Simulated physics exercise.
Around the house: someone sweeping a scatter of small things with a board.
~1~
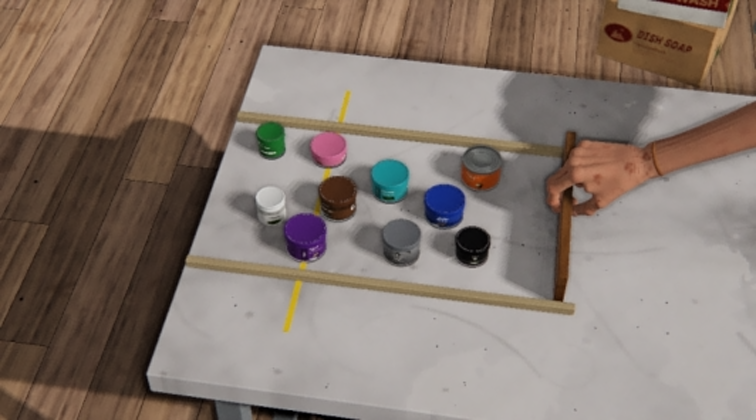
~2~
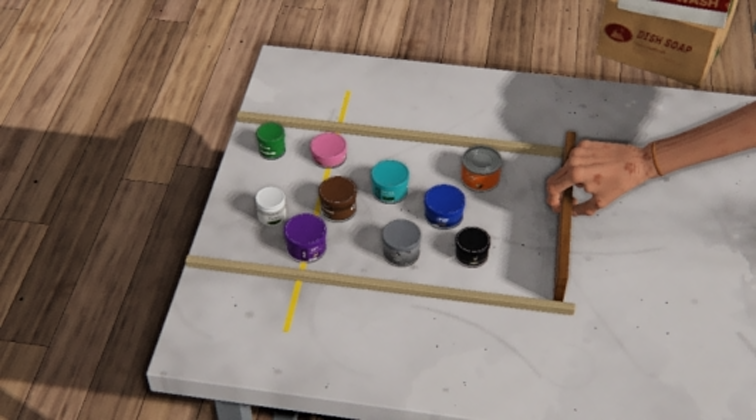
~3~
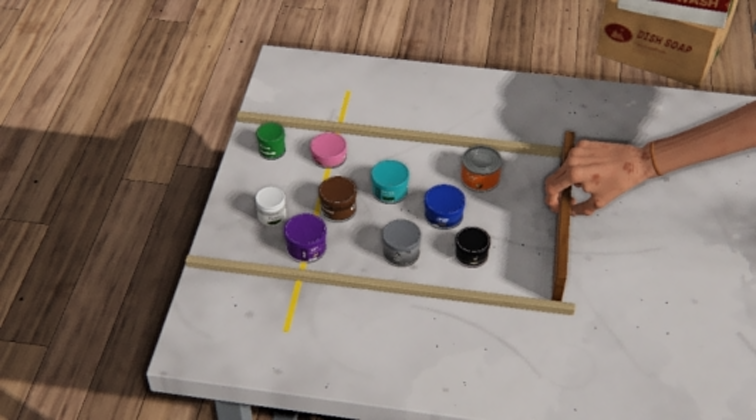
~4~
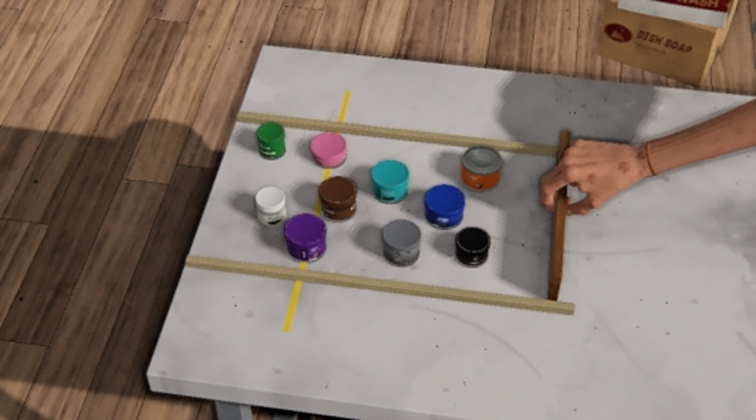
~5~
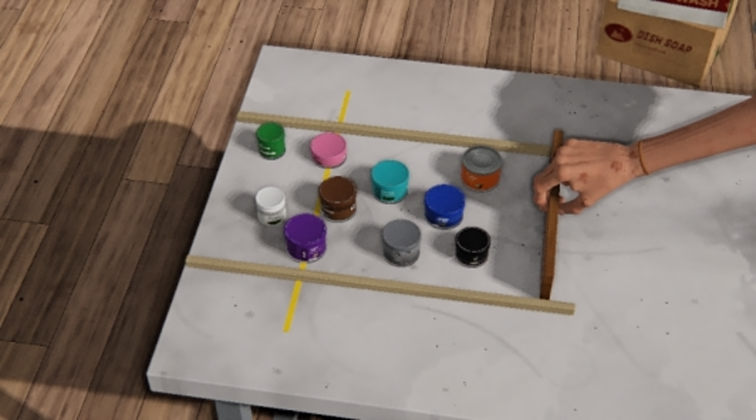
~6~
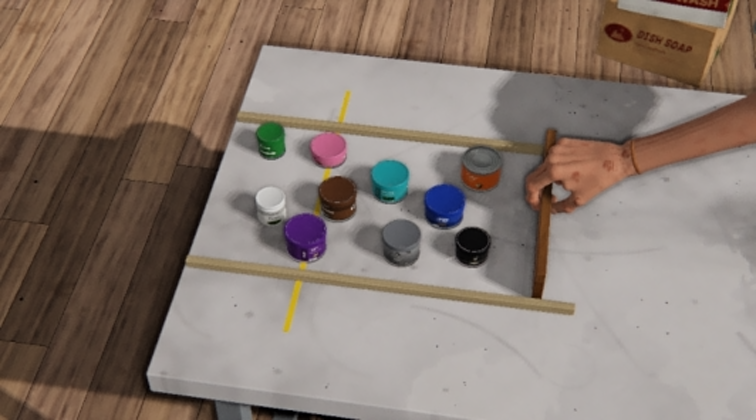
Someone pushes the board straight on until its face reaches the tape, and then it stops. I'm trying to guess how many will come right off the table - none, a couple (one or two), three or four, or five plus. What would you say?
Zero lost.
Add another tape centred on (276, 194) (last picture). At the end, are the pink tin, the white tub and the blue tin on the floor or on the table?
The pink tin? It is safe. The white tub? It does not stay. The blue tin? It is safe.
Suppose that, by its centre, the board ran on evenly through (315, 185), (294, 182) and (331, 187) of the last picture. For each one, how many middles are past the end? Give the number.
Place by place: 0, 1 and 0.
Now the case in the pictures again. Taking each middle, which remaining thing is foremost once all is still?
The foremost one is the green tin.
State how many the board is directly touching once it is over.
At rest, 4 are in contact.
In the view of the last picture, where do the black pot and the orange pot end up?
Around (296, 220) and around (313, 146).
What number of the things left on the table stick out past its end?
The total would be 0.
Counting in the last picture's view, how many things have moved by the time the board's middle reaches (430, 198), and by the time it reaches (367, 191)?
Respectively 5 and 8.
A little later, none off yet; green tin at rest near (271, 141); white tub at rest near (271, 207); pink tin at rest near (329, 151).
When it is over, the number that fall off is zero.
